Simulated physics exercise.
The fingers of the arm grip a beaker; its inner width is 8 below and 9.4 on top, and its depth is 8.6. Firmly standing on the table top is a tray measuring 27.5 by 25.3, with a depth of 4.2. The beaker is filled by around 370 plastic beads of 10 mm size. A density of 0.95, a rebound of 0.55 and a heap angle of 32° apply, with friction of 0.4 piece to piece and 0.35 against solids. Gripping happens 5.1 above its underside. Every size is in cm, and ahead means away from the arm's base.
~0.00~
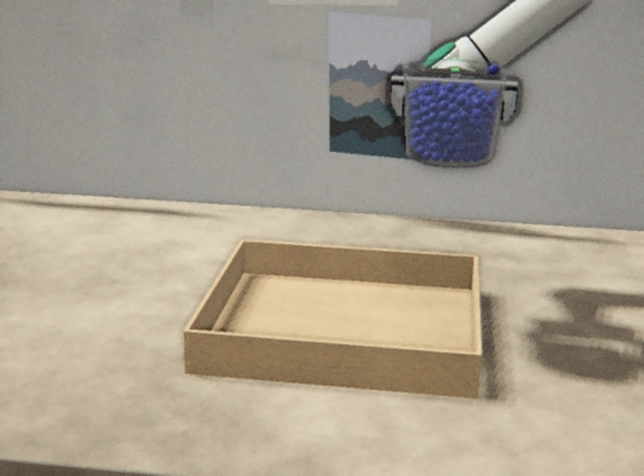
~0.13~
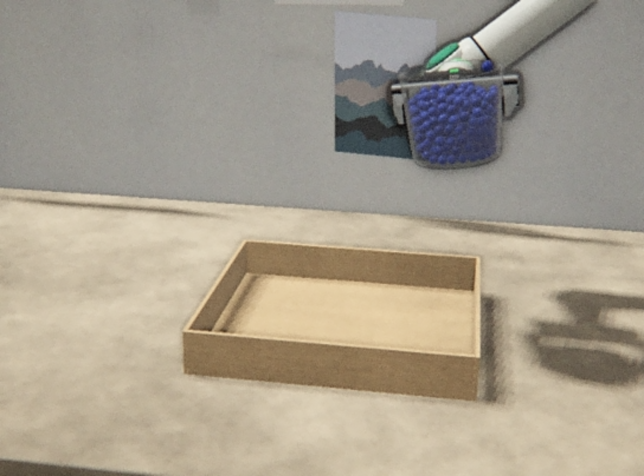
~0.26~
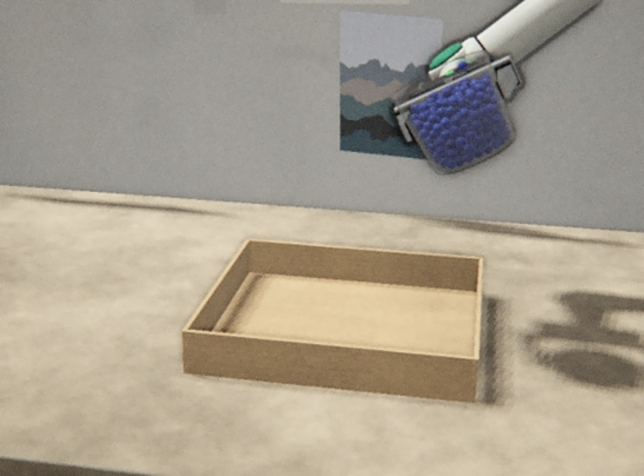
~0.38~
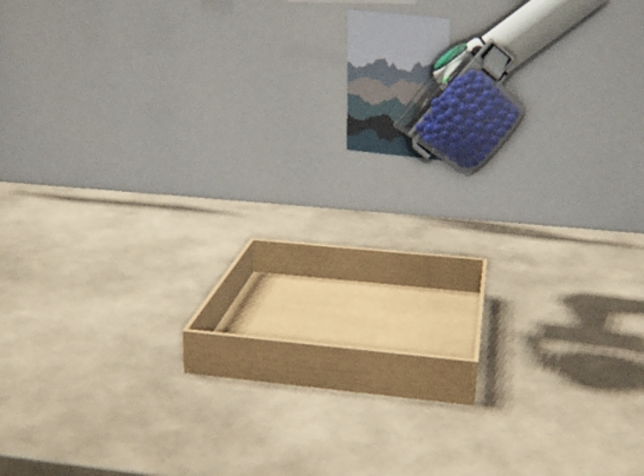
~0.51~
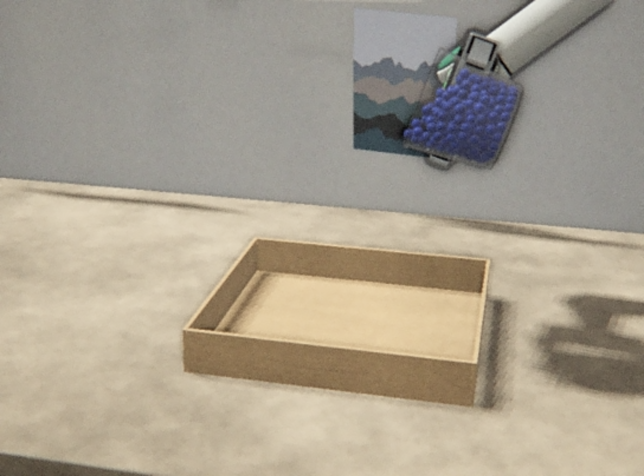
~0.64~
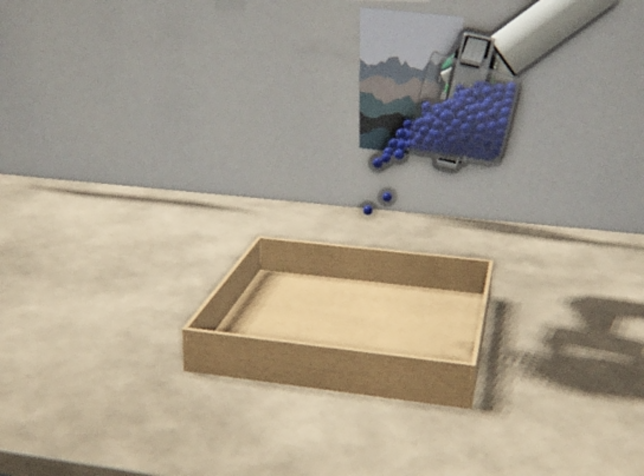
To begin with, a robotic arm holds a clear beaker full of blue beads level, above and behind an empty wooden tray on a table. The arm tilts the beaker steadily to the left until it lies nearly on its side, and then beads slide over its rim, a few dropping through the air.
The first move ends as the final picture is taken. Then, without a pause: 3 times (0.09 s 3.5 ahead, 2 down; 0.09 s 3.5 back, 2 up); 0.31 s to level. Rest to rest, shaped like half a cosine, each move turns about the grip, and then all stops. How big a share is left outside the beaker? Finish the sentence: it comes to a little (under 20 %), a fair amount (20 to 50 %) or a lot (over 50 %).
It comes to a lot.
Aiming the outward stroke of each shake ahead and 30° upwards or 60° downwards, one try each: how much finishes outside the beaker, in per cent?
100 and 55 %.
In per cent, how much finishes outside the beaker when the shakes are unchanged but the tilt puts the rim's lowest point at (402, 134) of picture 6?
The share is about 40 percent.
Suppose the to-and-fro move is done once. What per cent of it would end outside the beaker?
Approx. 55 per cent.
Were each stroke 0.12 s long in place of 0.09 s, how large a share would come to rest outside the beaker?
Roughly 75 in a hundred.
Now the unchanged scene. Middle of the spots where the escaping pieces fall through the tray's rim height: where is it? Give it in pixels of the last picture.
Their middle lies around (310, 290).
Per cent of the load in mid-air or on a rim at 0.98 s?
Some 13 per cent.
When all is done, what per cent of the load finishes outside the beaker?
Estimate: Near 70 %.
After 0.98 s, tilted 81° forward, highest piece 25 above the table; 173 in the beaker, 147 in the tray, 1 on the table or floor, 46 in flight or on a rim.
After 1.32 s, tilted 47° forward, highest piece 25 above the table; 232 in the tray, 103 in the beaker, 7 on the table or floor, 25 in flight or on a rim.
After 1.69 s, level, highest piece 25 above the table; 256 in the tray, 103 in the beaker, 8 on the table or floor.
After 2.74 s, level, highest piece 24 above the table; 256 in the tray, 103 in the beaker, 8 on the table or floor.
At rest, 256 in the tray, 103 in the beaker, 8 on the table or floor. That is 72 % outside the beaker.
